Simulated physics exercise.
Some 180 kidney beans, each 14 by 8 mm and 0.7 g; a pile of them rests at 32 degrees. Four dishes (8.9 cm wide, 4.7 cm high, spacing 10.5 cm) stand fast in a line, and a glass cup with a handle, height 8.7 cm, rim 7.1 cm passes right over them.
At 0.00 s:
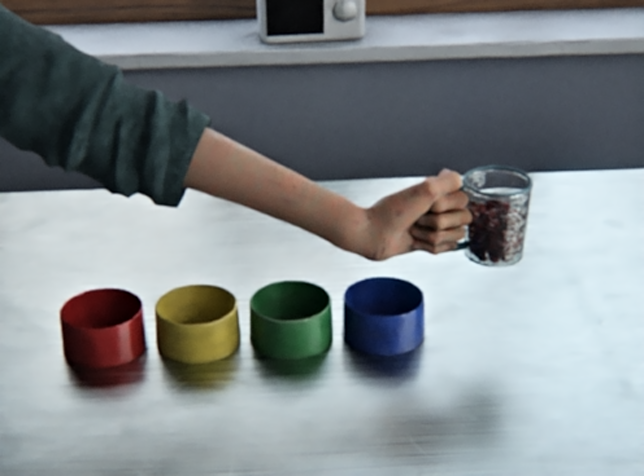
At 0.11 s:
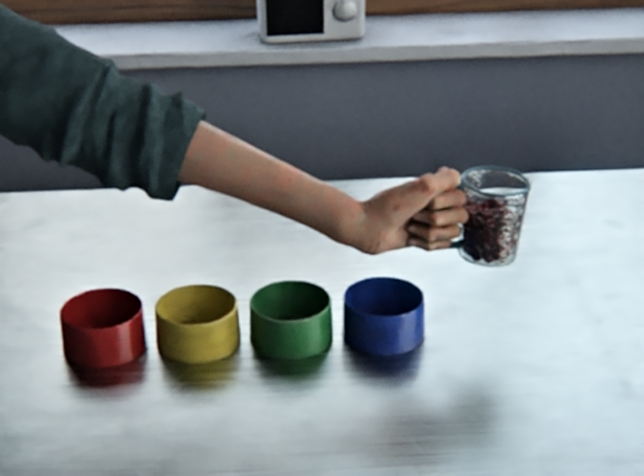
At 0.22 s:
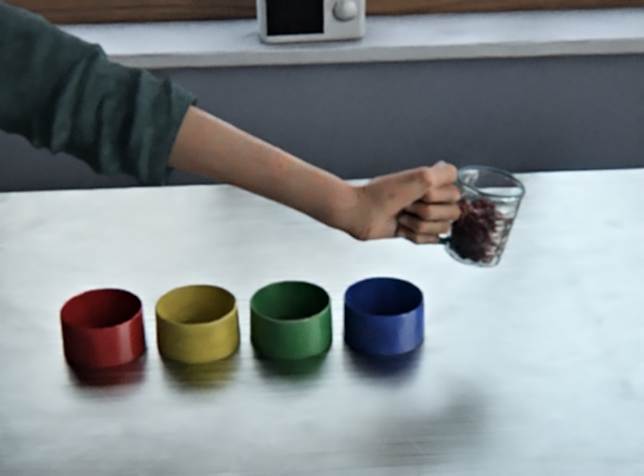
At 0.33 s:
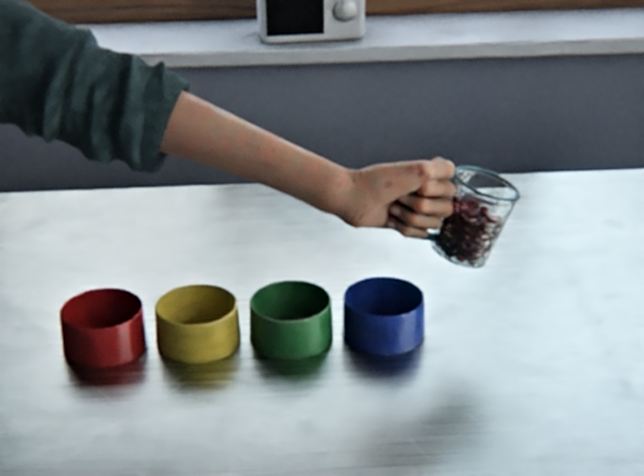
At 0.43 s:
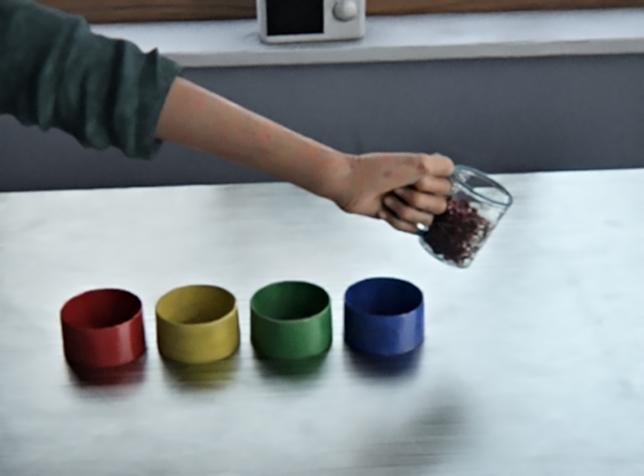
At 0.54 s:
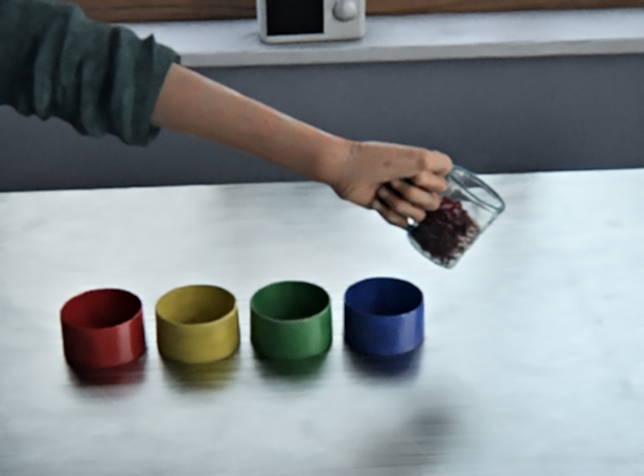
On a pale tabletop, red, yellow, green and blue dishes stand in a row while a hand in a dark green sleeve holds a clear glass cup of dark red beans by its handle. The hand moves slightly left, tilting the cup steadily rightward, and the beans shift inside the glass.
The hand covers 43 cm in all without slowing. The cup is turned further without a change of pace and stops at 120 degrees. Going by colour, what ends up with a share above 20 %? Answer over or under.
Red: Under, blue: Over, green: Under, yellow: Under, counter: Under.
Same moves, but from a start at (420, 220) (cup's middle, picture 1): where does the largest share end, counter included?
The winner: Green.
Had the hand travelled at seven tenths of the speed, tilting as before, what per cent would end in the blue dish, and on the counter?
In that case blue 20; counter 80.
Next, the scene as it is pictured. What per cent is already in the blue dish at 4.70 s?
Near 100 per cent so far.
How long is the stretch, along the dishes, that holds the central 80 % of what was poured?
Some 5 cm.
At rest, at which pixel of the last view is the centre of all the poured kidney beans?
At about (384, 316).
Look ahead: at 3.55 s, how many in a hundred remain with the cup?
About 0 per cent.
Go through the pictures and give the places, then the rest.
In the first picture, cup at (496, 217), tilt 0 degrees, lip at (531, 180), moved 0.0 cm; middle of the pieces at (495, 232); blue dish at (384, 297); green dish at (290, 301); yellow dish at (196, 305); red dish at (101, 309).
In the second picture, cup at (491, 218), tilt 3 degrees, lip at (529, 182), moved 0.5 cm; middle of the pieces at (490, 233).
In the third picture, cup at (482, 218), tilt 11 degrees, lip at (524, 186), moved 1.5 cm; middle of the pieces at (478, 233).
In the fourth picture, cup at (472, 218), tilt 18 degrees, lip at (518, 192), moved 2.6 cm; middle of the pieces at (466, 233).
In the fifth picture, cup at (463, 219), tilt 26 degrees, lip at (511, 197), moved 3.6 cm; middle of the pieces at (455, 233).
In the sixth picture, cup at (453, 219), tilt 33 degrees, lip at (503, 203), moved 4.6 cm; middle of the pieces at (444, 232); blue dish at (384, 297); green dish at (290, 301); yellow dish at (196, 305); red dish at (101, 309). The cup turns about 70 degrees a second and travels 10 cm a second.
After 2.35 s, tilt 120 degrees; cup holds 0 %, blue 100 %.
After 3.55 s, tilt 120 degrees; cup holds 0 %, blue 100 %.
Then, at 4.70 s, tilt 120 degrees; cup holds 0 %, blue 100 %.
At rest (5.0 s), red 0 %, blue 100 %, green 0 %, yellow 0 %, counter 0 %.
